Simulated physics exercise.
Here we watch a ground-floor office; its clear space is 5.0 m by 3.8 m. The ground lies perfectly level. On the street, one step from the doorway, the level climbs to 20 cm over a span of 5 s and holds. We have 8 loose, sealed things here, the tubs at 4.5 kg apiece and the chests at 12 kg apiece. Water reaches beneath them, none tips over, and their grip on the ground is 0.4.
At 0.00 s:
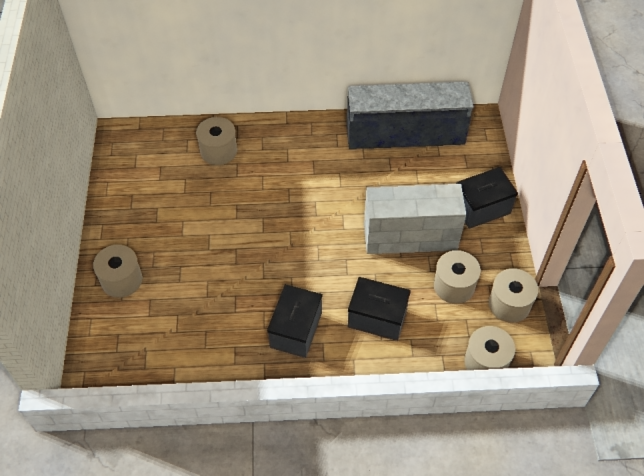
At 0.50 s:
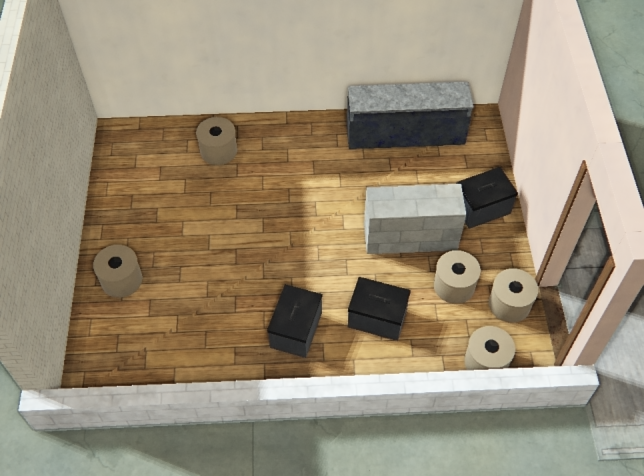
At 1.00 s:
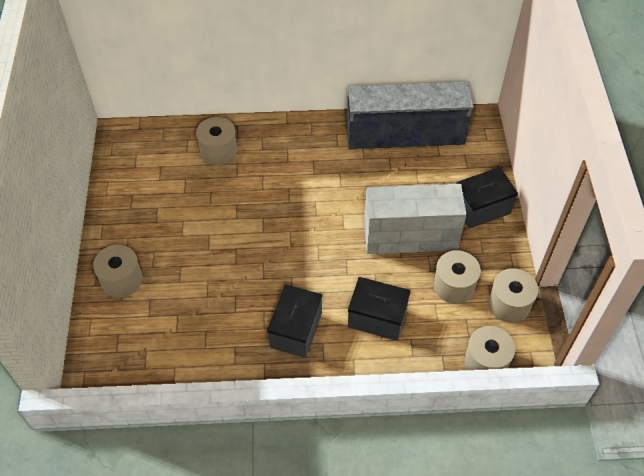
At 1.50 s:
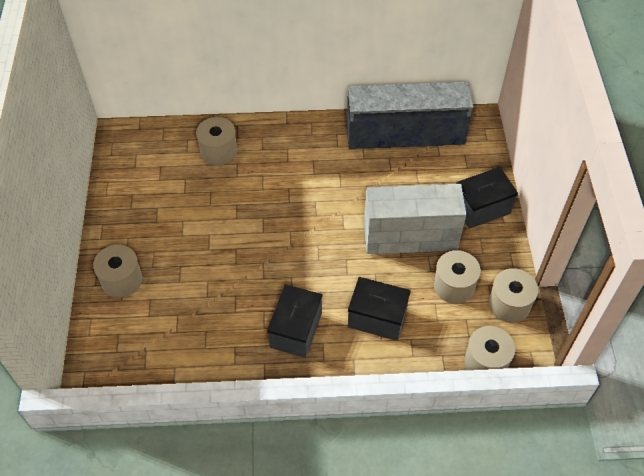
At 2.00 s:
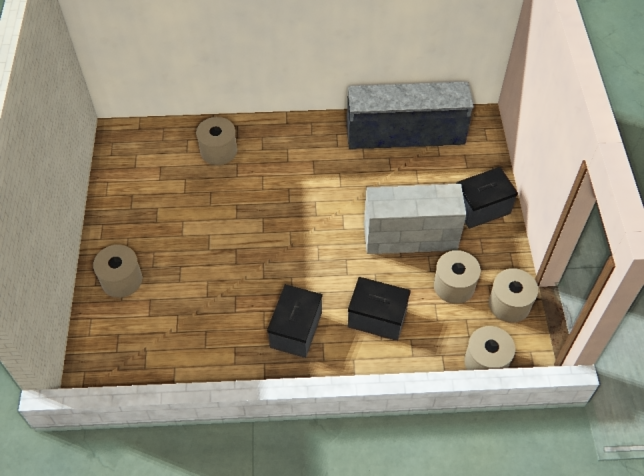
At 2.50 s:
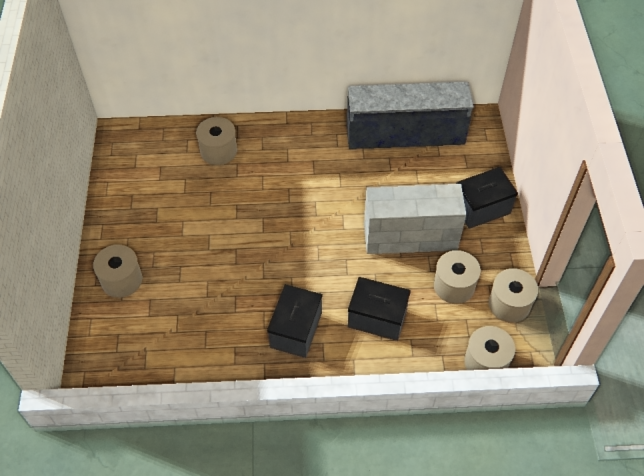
A wood-floored room with tan tubs, dark chests and gray blocks stayed still while the gray ground outside turned green, and at the end a little water showed just inside the doorway on the right.
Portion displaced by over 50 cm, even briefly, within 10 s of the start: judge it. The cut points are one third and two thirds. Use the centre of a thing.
It falls at two thirds or higher.
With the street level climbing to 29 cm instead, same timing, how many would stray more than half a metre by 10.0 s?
That would give 7.
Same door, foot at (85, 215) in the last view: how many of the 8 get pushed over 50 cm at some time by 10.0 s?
Then it comes to 1 of them.
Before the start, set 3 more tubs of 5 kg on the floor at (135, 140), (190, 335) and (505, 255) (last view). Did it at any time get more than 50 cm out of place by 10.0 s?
Sequence: Below the line / above the line / below the line.
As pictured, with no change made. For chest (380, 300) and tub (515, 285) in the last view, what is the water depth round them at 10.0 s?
Roughly 5 and 2 cm.
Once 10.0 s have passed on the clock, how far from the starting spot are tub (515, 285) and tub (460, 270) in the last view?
First 400 cm, then 400 cm.
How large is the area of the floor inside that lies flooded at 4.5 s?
Some 3.0 m2 of it.
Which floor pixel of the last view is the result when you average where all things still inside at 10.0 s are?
About (201, 208).
After 3.5 s 0 of 8 are over 50 cm from their spots; 0 afloat.
After 4.5 s 1 of 8 are over 50 cm from their spots; 2 afloat.
After 7.0 s 4 of 8 are over 50 cm from their spots; 2 afloat.
After 10.0 s 6 of 8 are over 50 cm from their spots, and 6 have been at some point; 4 afloat.
